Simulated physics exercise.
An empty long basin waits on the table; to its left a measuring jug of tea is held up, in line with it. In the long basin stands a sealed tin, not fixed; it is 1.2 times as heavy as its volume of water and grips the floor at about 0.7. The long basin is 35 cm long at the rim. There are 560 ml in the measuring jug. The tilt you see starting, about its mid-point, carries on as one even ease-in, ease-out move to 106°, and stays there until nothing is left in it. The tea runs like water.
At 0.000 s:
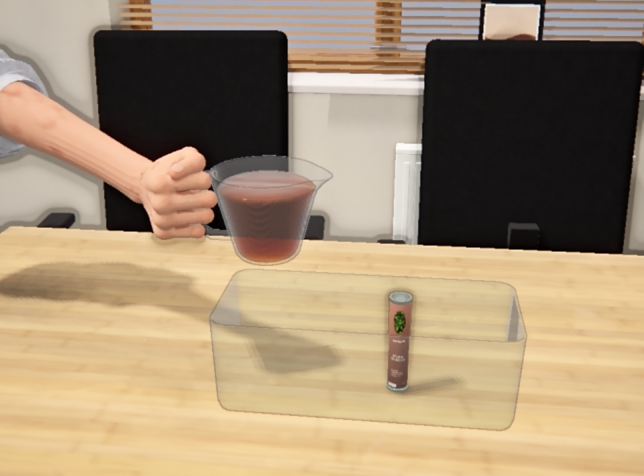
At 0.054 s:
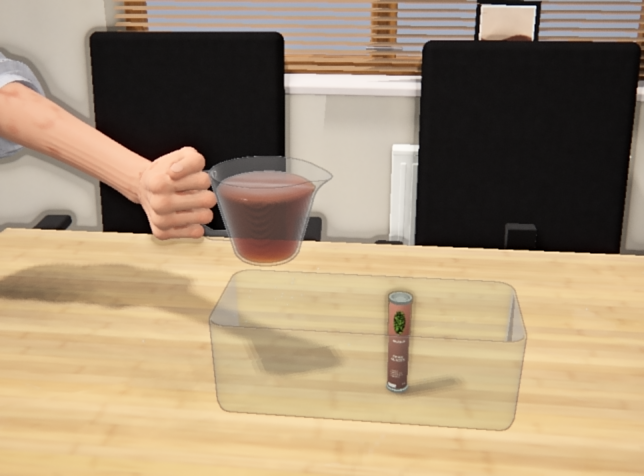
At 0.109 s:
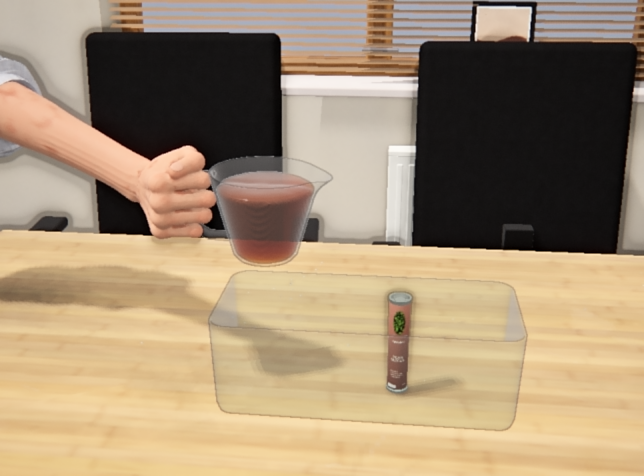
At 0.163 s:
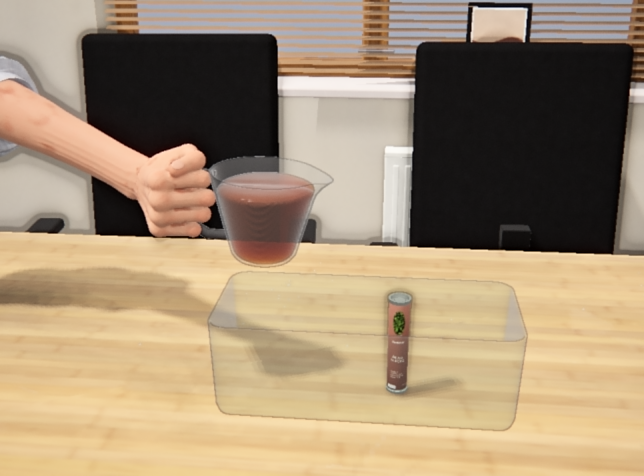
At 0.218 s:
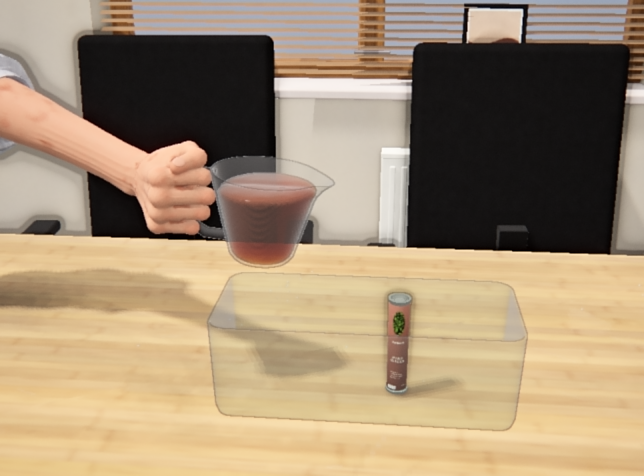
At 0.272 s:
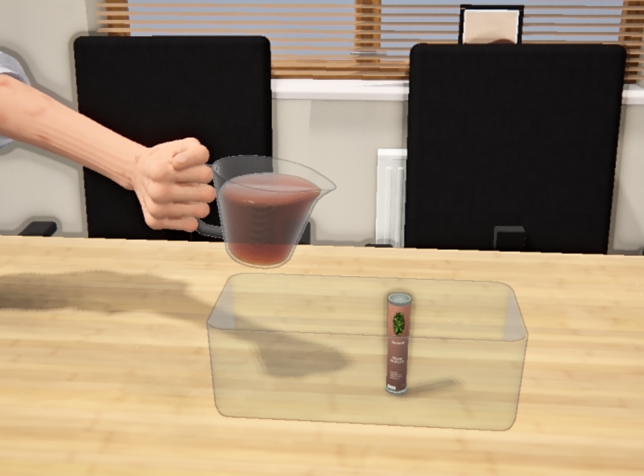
A hand holding a clear measuring jug of reddish-brown tea above an empty long basin on a wooden table, tilting it slightly rightward.
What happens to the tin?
It goes over.
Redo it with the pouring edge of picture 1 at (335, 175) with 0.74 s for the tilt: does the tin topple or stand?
Then it falls.
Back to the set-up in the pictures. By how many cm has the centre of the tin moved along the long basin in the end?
Some 7.0 cm.
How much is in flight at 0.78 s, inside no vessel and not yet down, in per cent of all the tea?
Some 18 per cent.
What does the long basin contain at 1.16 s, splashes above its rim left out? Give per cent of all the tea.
About 82 per cent.
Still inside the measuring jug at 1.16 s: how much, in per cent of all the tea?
Near 10 in a hundred.
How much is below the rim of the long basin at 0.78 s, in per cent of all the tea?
Some 14 per cent.
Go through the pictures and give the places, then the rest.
The first frame shows tilt 0°; pouring edge (333, 175); surface from (219, 181) to (317, 185); the long basin's rim runs from (223, 296) to (520, 312); the tin's top is at (401, 302).
The second frame shows tilt 0°; pouring edge (333, 176); surface from (219, 182) to (316, 186).
The third frame shows tilt 1°; pouring edge (333, 177); surface from (218, 181) to (316, 186).
The fourth frame shows tilt 3°; pouring edge (334, 180); surface from (219, 182) to (317, 187).
The fifth frame shows tilt 6°; pouring edge (335, 183); surface from (219, 183) to (319, 188).
The sixth frame shows tilt 9°; pouring edge (336, 187); surface from (221, 184) to (322, 188).
Then, 0.78 s in, the tilt is 58° and 68 per cent is still to pour; the tin stands where it began.
Then, 1.16 s in, the tilt is 94° and 11 per cent is still to pour; the tin lies on its side.
Then, 1.55 s in, the tilt is 106° and 0 per cent is still to pour; the tin lies on its side.
Then, 1.98 s in, the tilt is 106° and 0 per cent is still to pour; the tin lies on its side.
Finally, the tin lies on its side.
